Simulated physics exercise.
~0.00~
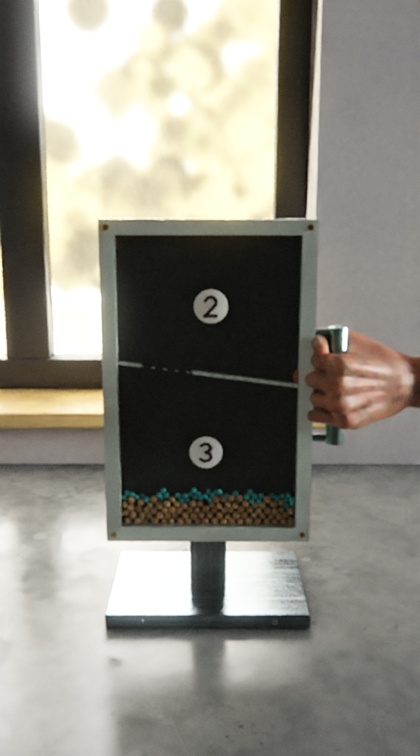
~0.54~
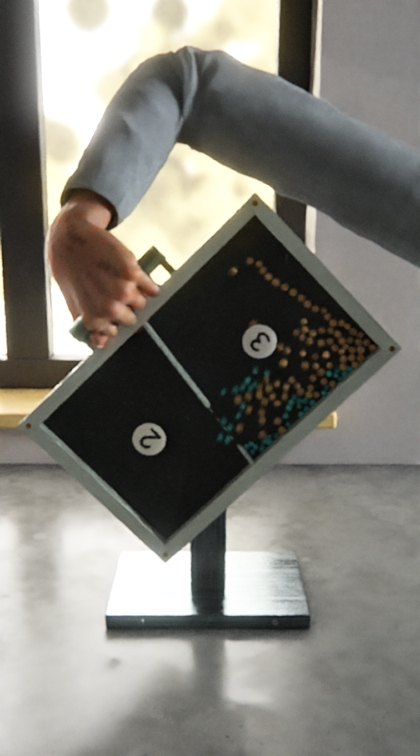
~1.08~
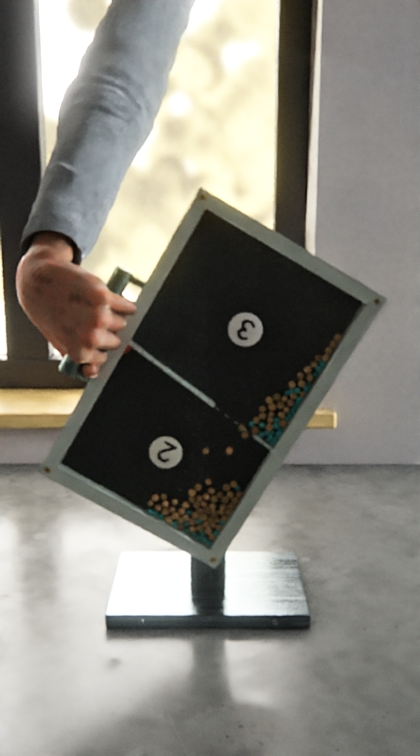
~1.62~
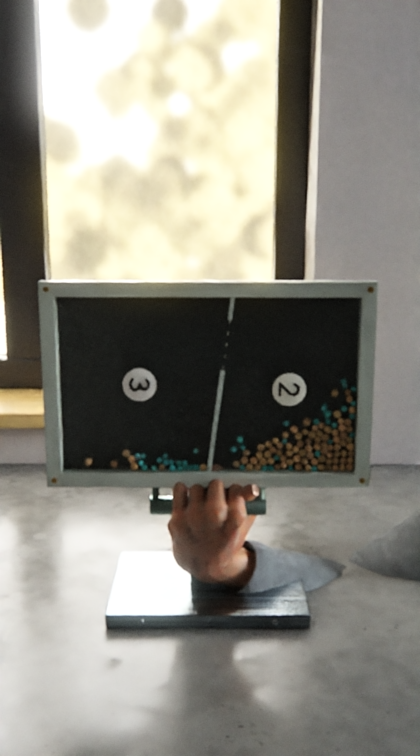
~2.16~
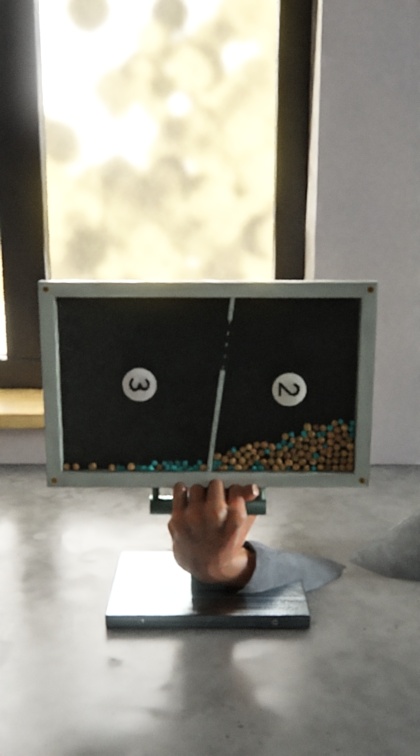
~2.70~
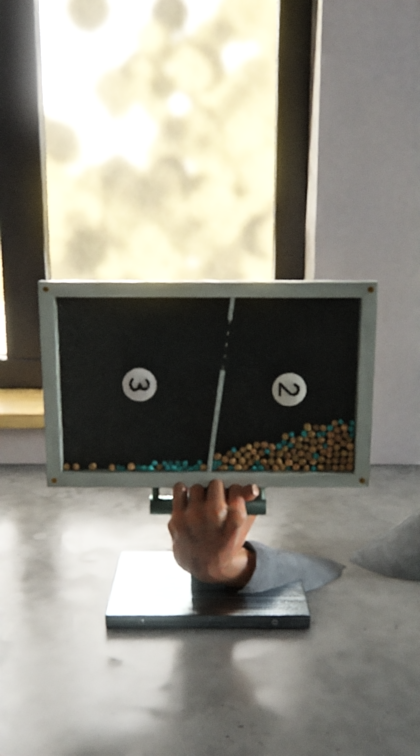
A hand turns the upright box anticlockwise until it lies sideways, most beads settling at right.
